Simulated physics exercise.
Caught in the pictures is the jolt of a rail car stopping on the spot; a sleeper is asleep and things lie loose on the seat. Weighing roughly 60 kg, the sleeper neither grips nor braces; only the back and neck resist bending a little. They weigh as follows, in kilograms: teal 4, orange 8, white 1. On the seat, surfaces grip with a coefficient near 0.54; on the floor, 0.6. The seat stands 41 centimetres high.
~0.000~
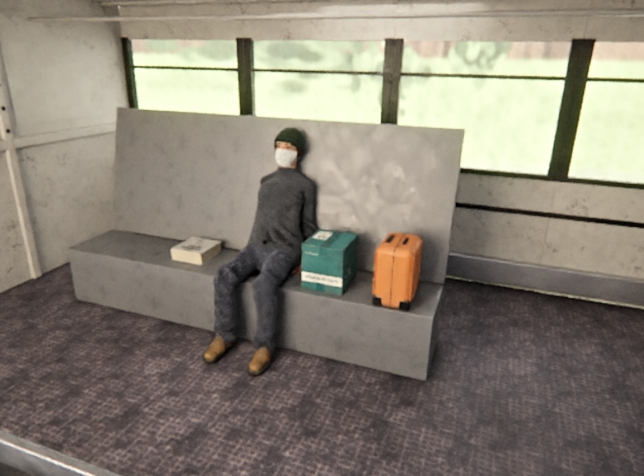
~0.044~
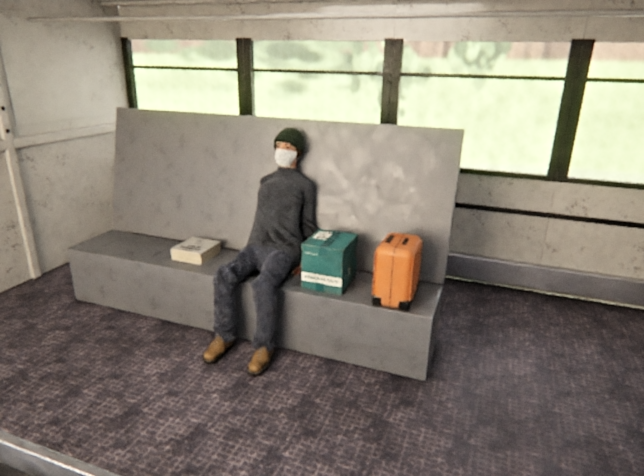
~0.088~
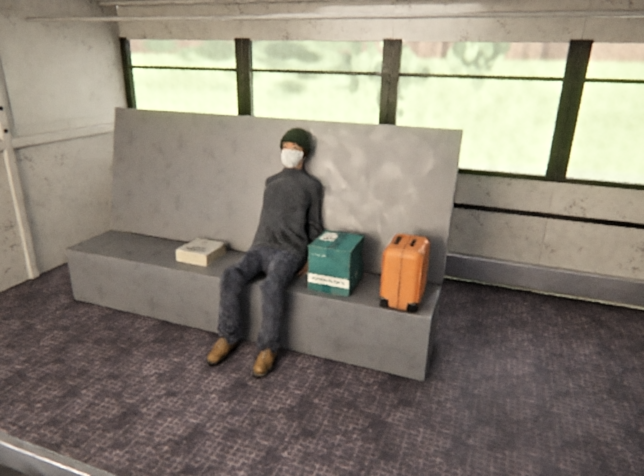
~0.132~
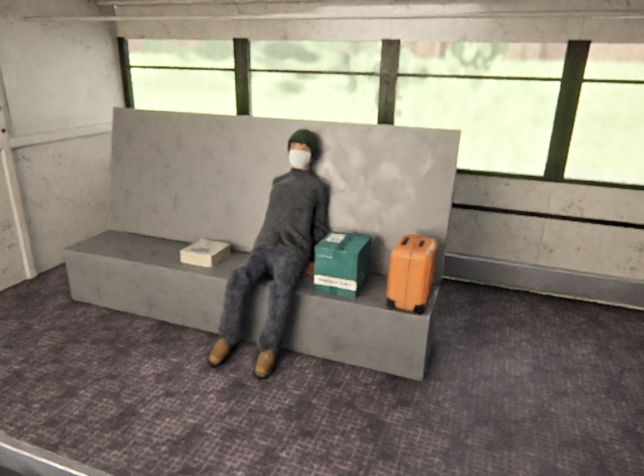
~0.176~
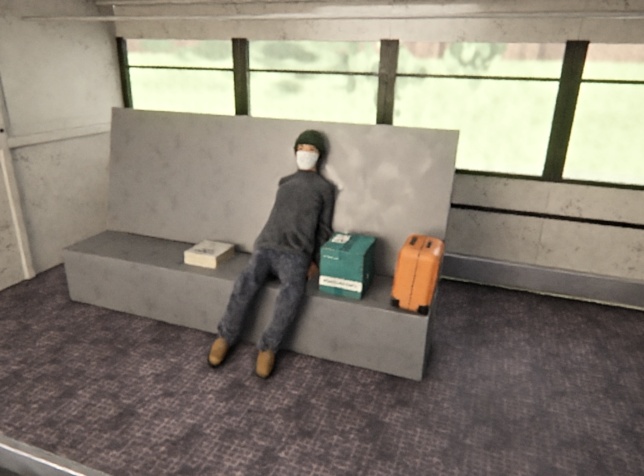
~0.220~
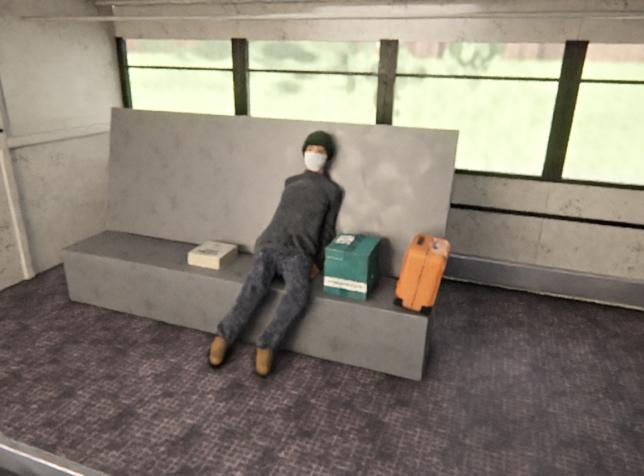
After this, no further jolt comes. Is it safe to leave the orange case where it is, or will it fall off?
It falls off.
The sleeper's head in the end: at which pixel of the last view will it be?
It ends up at about (379, 200).
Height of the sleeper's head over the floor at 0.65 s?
Roughly 90 cm.
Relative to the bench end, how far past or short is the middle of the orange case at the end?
Past side, about 30 cm.
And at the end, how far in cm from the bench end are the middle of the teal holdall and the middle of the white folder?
Short side for both: Teal holdall 50 cm, white folder 150 cm.
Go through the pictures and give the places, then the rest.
The first frame shows orange case (398, 270), teal holdall (330, 261), white folder (197, 250).
The second frame shows orange case (398, 270), teal holdall (330, 261), white folder (197, 250).
The third frame shows orange case (405, 271), teal holdall (337, 262), white folder (202, 252).
The fourth frame shows orange case (412, 272), teal holdall (343, 264), white folder (206, 253).
The fifth frame shows orange case (418, 273), teal holdall (348, 264), white folder (210, 254).
The sixth frame shows orange case (423, 273), teal holdall (353, 265), white folder (214, 255). Everything loose set off at about 1.5 m/s.
After 0.40 s the orange case is 0 cm short of the bench end, tilted 25°, near (435, 273) in the last picture's view; the teal holdall 46 cm short of the bench end, tilted 0°.
After 0.65 s the orange case is 10 cm past the bench end, tilted 50°, near (454, 283) in the last picture's view; the teal holdall 46 cm short of the bench end, tilted 0°.
After 1.05 s the orange case is 29 cm past the bench end, tilted 90°, near (477, 362) in the last picture's view.
When all is still (2.0 s), teal holdall stays on; orange case drops off; white folder stays on; sleeper's hips keep to the seat.
